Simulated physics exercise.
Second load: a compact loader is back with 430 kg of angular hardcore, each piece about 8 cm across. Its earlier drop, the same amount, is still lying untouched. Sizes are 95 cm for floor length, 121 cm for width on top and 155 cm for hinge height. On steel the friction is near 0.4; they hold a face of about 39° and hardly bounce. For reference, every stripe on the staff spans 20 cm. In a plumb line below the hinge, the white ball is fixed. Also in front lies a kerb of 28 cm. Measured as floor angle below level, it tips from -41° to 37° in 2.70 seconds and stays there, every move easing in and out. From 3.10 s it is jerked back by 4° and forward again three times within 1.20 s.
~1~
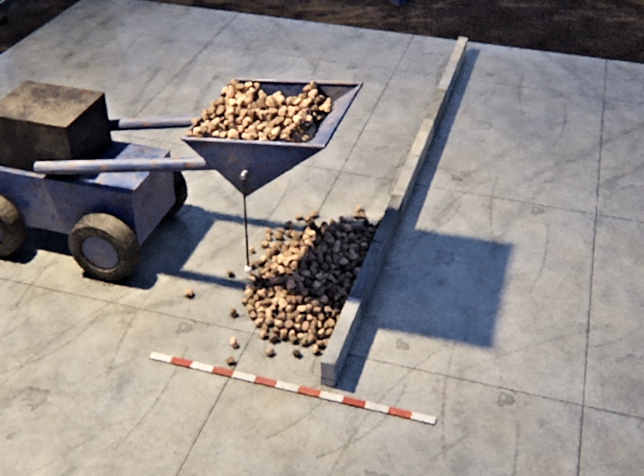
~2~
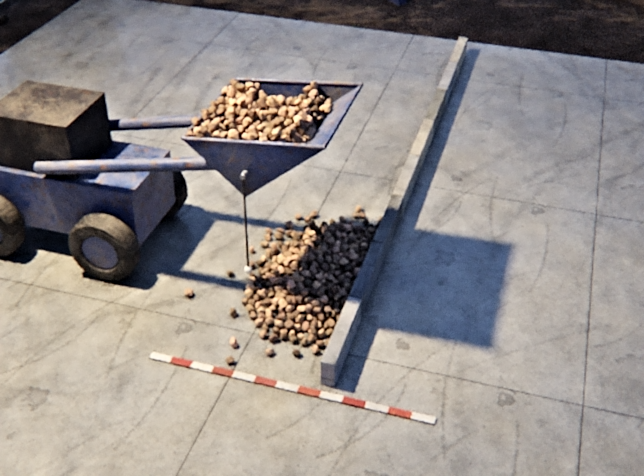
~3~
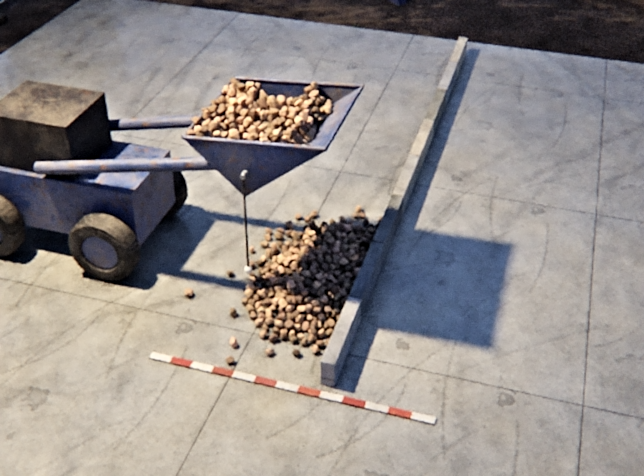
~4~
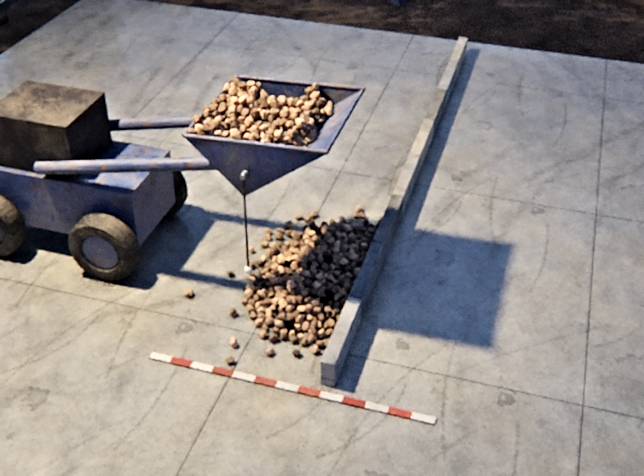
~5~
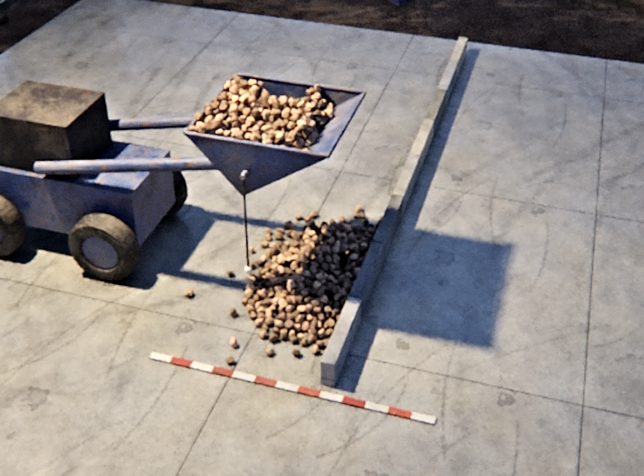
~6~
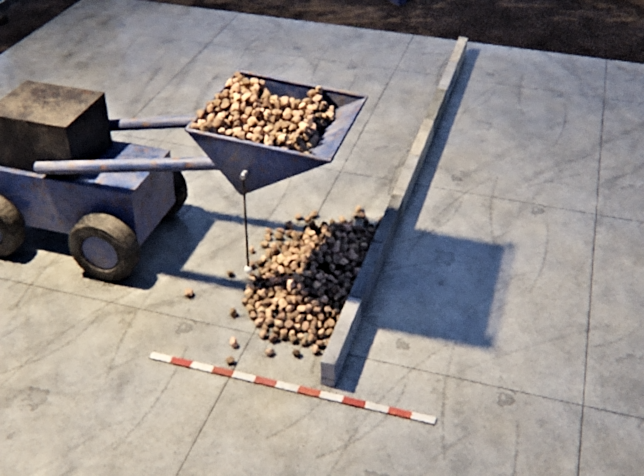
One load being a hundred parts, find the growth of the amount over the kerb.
A growth of about 53 parts in a hundred.
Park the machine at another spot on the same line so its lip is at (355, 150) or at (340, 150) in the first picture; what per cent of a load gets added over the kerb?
About 100 per cent for the first, 85 per cent for the second.
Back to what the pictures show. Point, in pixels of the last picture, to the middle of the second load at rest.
Around (378, 284).
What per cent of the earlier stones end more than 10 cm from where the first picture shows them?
Close to 0 in a hundred of them.
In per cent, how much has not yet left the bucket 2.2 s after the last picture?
Roughly 25 per cent is still inside.
Then, 1.4 s after the last picture the floor is at 25°; in per cent of one load, 98 in the bucket, 102 on this side of the kerb; the foremost stones are at (355, 284).
Then, 2.2 s after the last picture the floor is at 37°; in per cent of one load, 25 in the bucket, 157 on this side of the kerb, 19 over the kerb; the foremost stones are at (434, 295).
Then, 4.2 s after the last picture the floor is at 37°; in per cent of one load, 0 in the bucket, 147 on this side of the kerb, 53 over the kerb; the foremost stones are at (482, 309).
Then, 6.9 s after the last picture the floor is at 37°; in per cent of one load, 0 in the bucket, 147 on this side of the kerb, 53 over the kerb; the foremost stones are at (482, 309). Net gain over the kerb, 53.
